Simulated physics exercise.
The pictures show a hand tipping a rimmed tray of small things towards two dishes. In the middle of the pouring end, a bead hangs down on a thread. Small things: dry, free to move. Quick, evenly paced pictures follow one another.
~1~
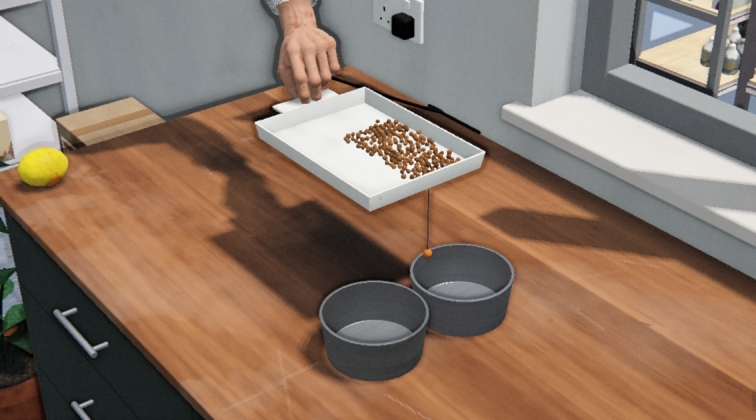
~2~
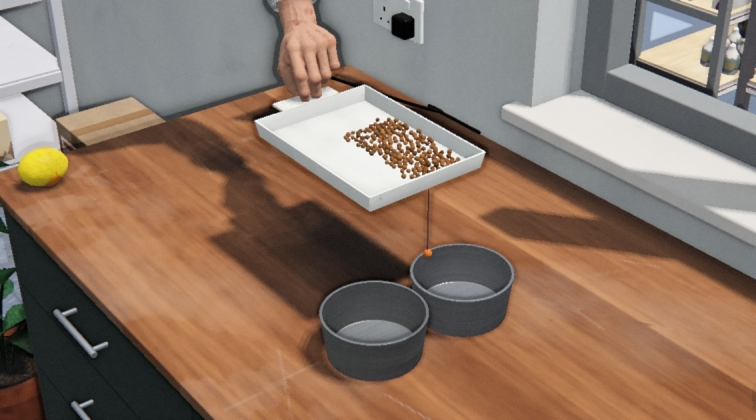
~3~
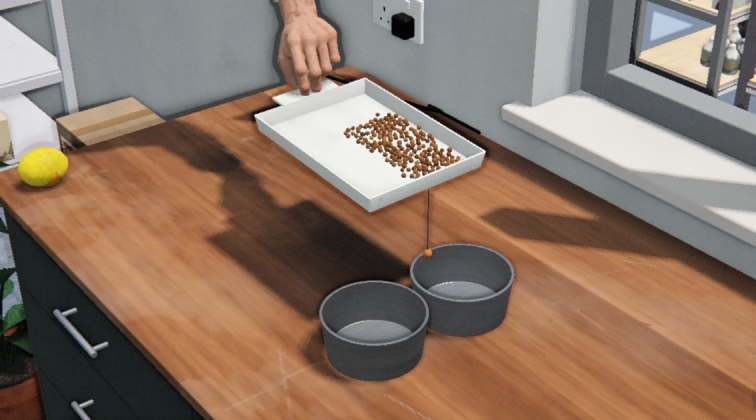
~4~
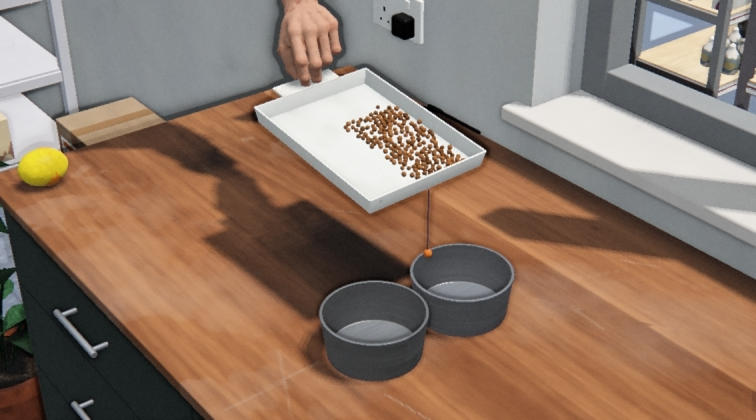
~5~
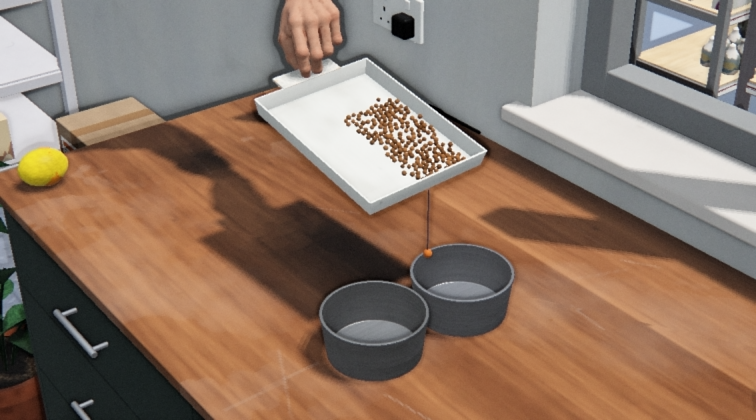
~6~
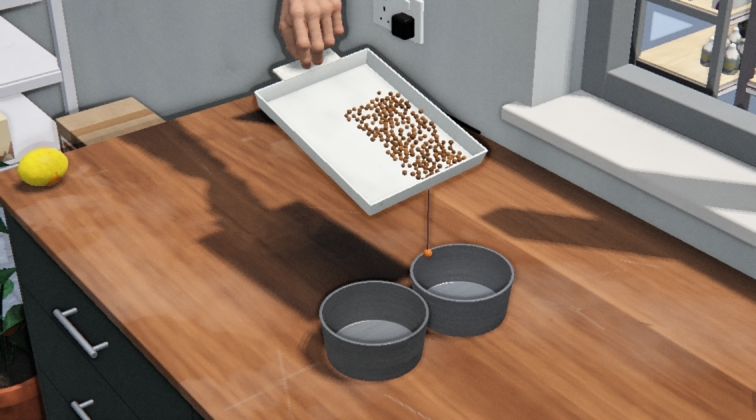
A hand slowly tilts a white tray of small brown balls above two gray dishes.
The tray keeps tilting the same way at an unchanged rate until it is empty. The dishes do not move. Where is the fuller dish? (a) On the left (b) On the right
a.
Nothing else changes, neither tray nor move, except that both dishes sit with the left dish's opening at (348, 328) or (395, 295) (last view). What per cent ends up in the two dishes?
Try 1: Some 80 %; try 2: Some 80 %.
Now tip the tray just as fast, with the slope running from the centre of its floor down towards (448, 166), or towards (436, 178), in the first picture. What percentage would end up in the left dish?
I'd put it at some 0 % and then some 0 %.
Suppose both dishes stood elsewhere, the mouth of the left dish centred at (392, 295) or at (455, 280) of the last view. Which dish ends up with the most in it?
Try 1 - the dish at left, try 2 - the dish at left.
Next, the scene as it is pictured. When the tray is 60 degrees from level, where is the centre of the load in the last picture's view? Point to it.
Roughly at (419, 167).
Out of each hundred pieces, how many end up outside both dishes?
10 %.
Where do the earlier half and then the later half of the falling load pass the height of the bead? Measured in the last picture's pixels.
Around (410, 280) first; around (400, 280) second.
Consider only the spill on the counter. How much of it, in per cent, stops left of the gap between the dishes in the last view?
Close to 40 in a hundred.
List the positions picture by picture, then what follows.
In the first picture, corners of the pouring end at (370, 195) and (480, 152), level; middle of the load at (408, 149), cereal balls; left dish at (407, 353); right dish at (496, 310); bead on its thread at (427, 253).
In the second picture, corners of the pouring end at (370, 195) and (481, 152), level; middle of the load at (408, 148).
In the third picture, corners of the pouring end at (370, 196) and (481, 151), tipped barely, lowest at the left corner; middle of the load at (408, 145).
In the fourth picture, corners of the pouring end at (371, 198) and (481, 151), tipped a little, lowest at the left corner; middle of the load at (408, 142).
In the fifth picture, corners of the pouring end at (371, 200) and (482, 150), tipped a little, lowest at the left corner; middle of the load at (403, 141).
In the sixth picture, corners of the pouring end at (371, 202) and (483, 150), tipped a little, lowest at the left corner; middle of the load at (403, 138); left dish at (407, 353); right dish at (496, 310).
Soon, tray tipped steeply; all on the tray.
A while on, tray tipped right over; nearly all on the tray; a stray few in the left dish; a small part in the air.
Towards the end, tray tipped past a quarter turn; about two thirds in the left dish; about a third in the right dish; a small part outside both.
Finally, tray tipped past a quarter turn; about two thirds in the left dish; about a third in the right dish; a small part outside both.
